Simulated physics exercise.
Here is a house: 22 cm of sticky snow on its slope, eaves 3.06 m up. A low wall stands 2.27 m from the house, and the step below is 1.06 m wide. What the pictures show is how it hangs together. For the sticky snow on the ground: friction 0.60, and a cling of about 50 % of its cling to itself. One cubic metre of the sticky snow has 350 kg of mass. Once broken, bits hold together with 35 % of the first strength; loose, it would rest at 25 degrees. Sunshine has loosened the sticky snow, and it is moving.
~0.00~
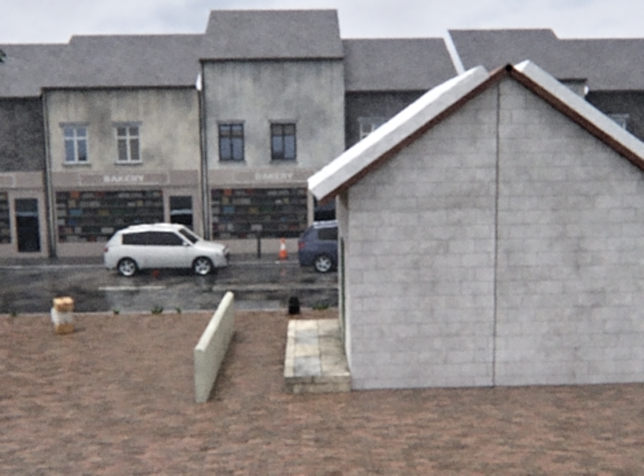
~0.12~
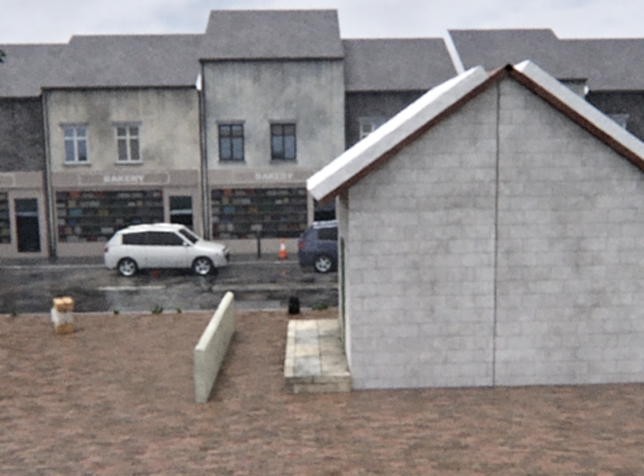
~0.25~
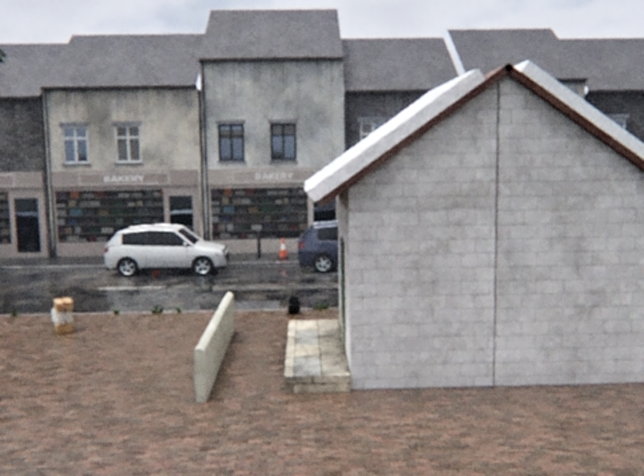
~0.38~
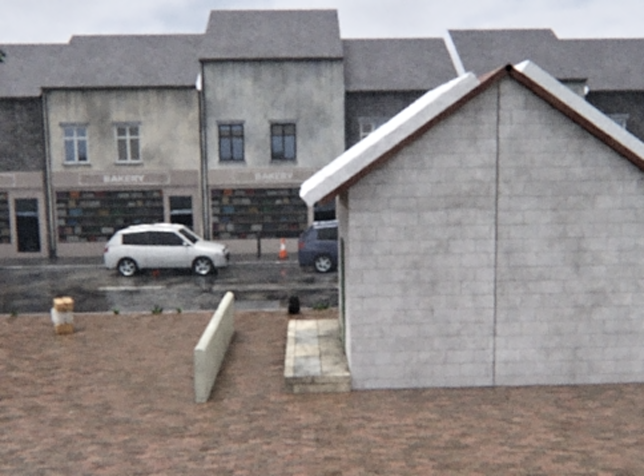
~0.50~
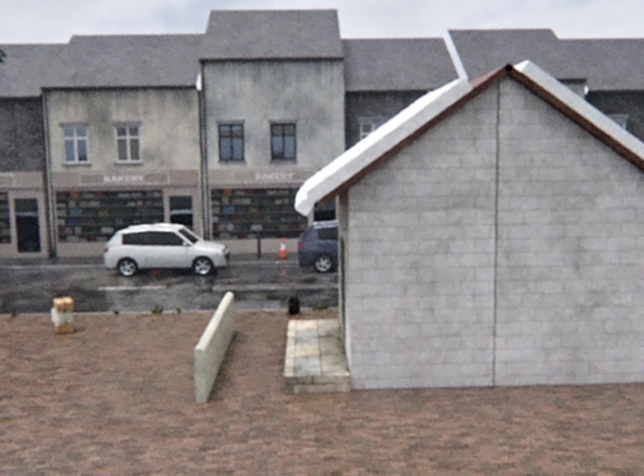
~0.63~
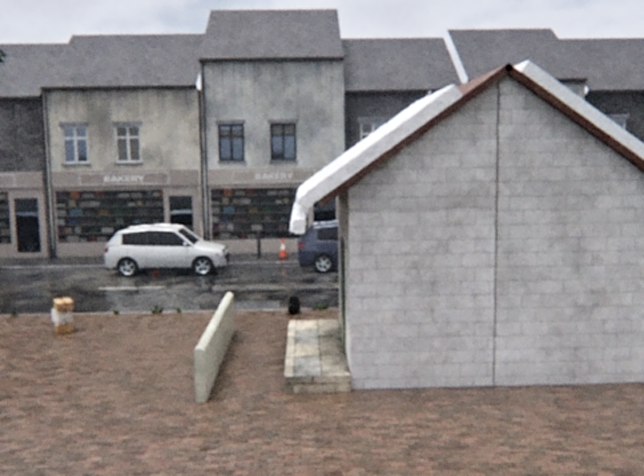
White snow slipping slowly down the left roof slope of a grey block house, its lower edge drooping over the eaves.
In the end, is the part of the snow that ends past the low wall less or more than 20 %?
The result lands south of 20 per cent.
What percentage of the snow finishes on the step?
I'd estimate close to 2 %.
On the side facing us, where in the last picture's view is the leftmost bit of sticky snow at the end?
It shows up near (26, 399) in the last picture.
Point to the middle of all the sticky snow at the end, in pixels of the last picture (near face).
Estimated pixel: (238, 378).
By 1.06 s, 72 % is still on the roof and 0 % is past the low wall.
By 1.57 s, 17 % is still on the roof and 0 % is past the low wall.
By 2.09 s, none is still on the roof and 5 % is past the low wall.
By 2.60 s, none is still on the roof and 5 % is past the low wall.
By 3.10 s, at the end, none is still on the roof and 5 % is past the low wall.
